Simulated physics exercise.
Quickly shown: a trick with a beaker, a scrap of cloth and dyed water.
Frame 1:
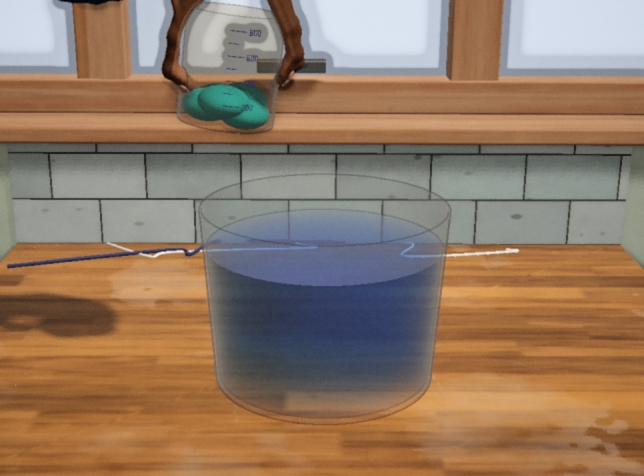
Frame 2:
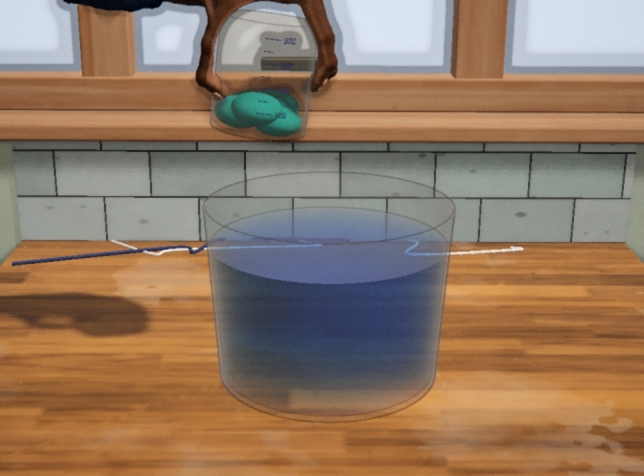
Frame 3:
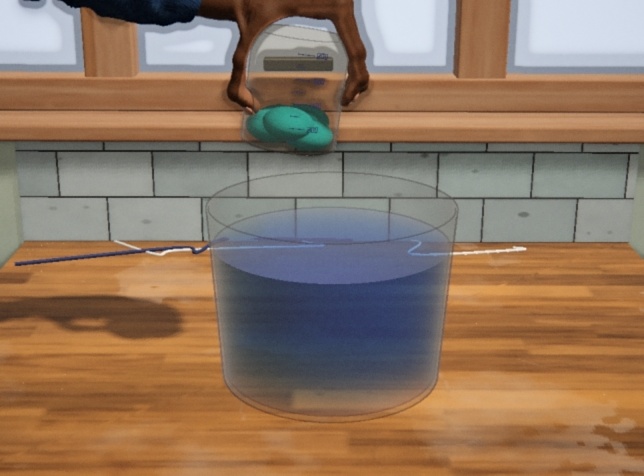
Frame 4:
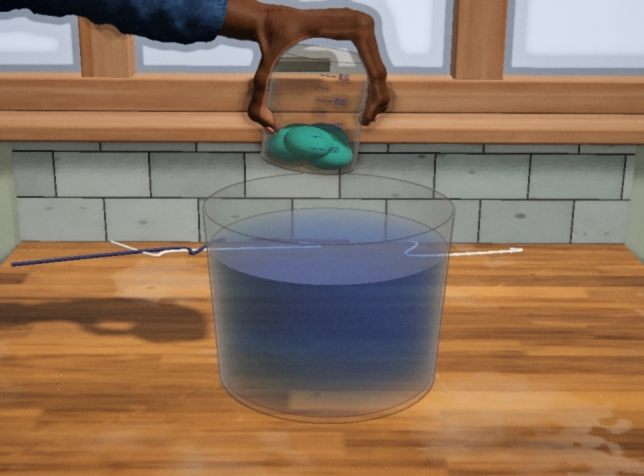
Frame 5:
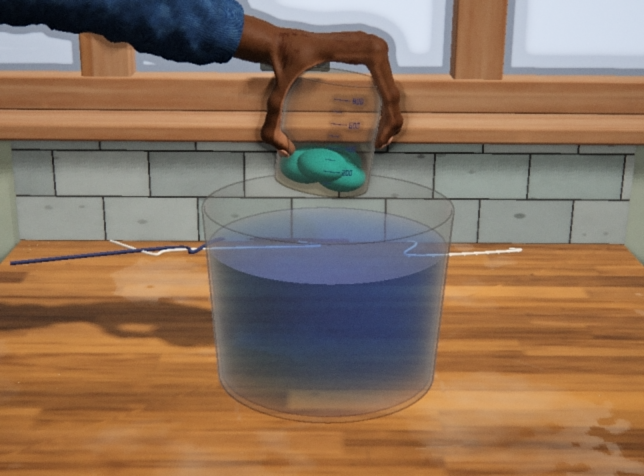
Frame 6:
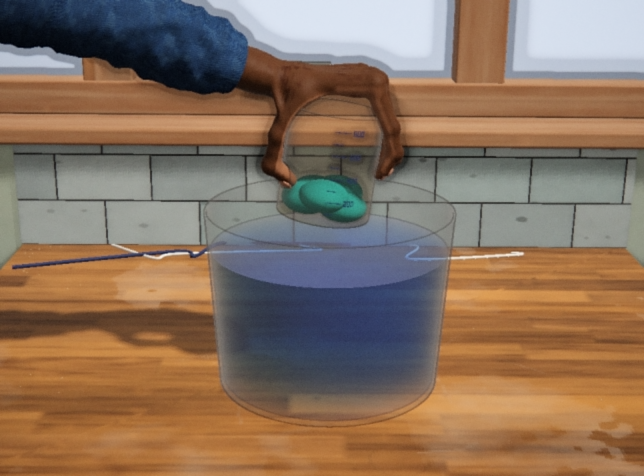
The video shows a hand holding a small clear beaker with a green scrap of cloth inside, moving it rightward and down from above a clear tub of blue water on a wooden counter to just over the water's surface.
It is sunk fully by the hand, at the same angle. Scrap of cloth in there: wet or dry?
It becomes sodden.
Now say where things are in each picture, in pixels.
Beaker (231, 66) mouth up; above the clear tub, in the first frame.
Beaker (264, 73) mouth up; scrap of cloth (259, 113); coming down, in the second frame.
Beaker (295, 88) mouth up; lower, in the third frame.
Beaker (316, 107) mouth up; scrap of cloth (310, 146); lower still, in the fourth frame.
Beaker (329, 130) mouth up; close to the surface, in the fifth frame.
Beaker (330, 161) mouth up; scrap of cloth (324, 198); just over the surface, in the sixth frame.
Shortly, the beaker enters the dyed water.
Then, dyed water pours in as the air escapes.
At the finish, the beaker is under, flooded, and the scrap of cloth is wet.
